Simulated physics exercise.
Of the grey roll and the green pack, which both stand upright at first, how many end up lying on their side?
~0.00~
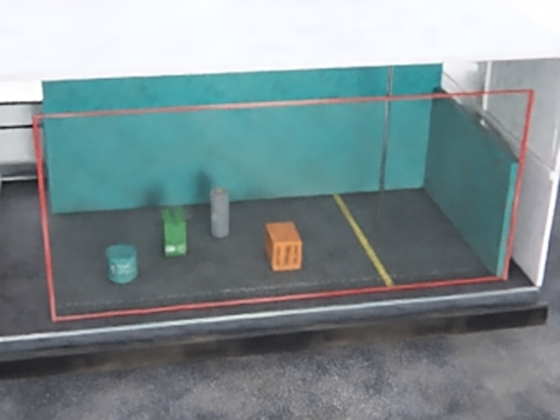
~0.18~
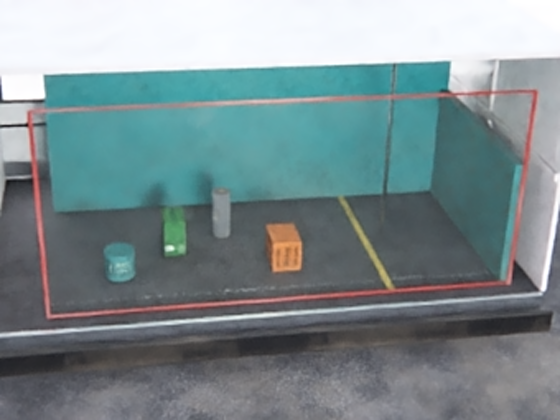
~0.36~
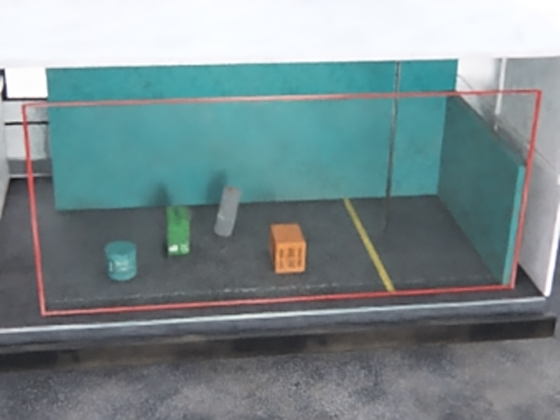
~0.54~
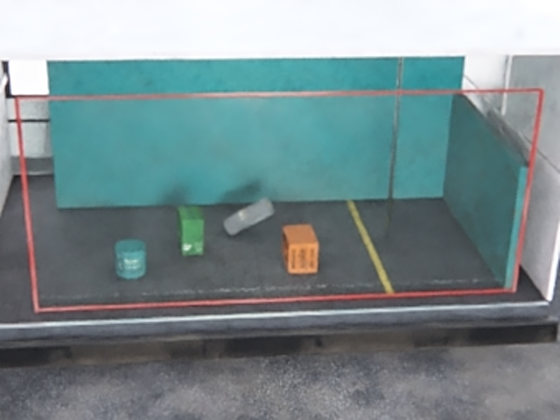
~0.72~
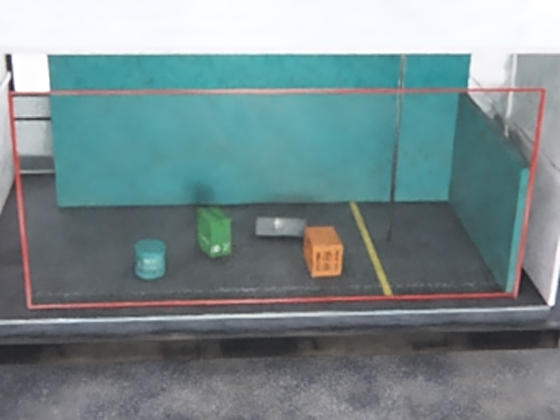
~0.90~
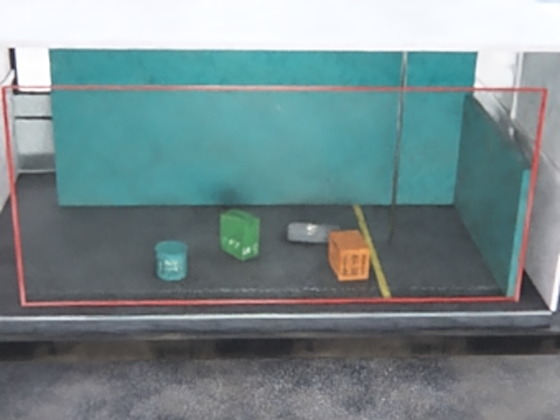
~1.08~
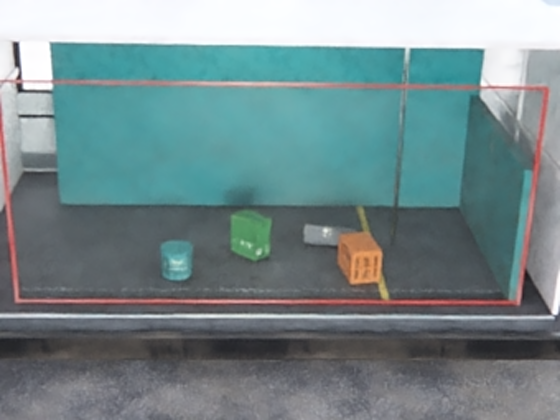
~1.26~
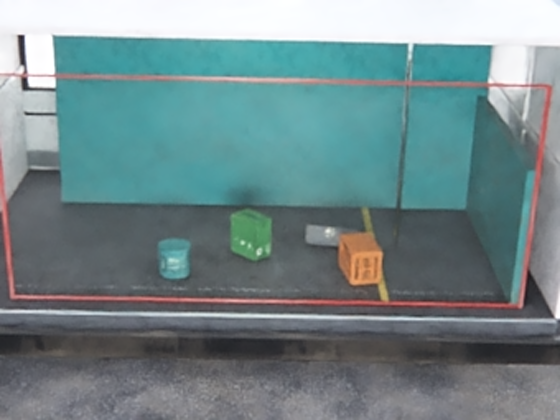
One of them does. The grey roll ends on its side, while the green pack stays upright.
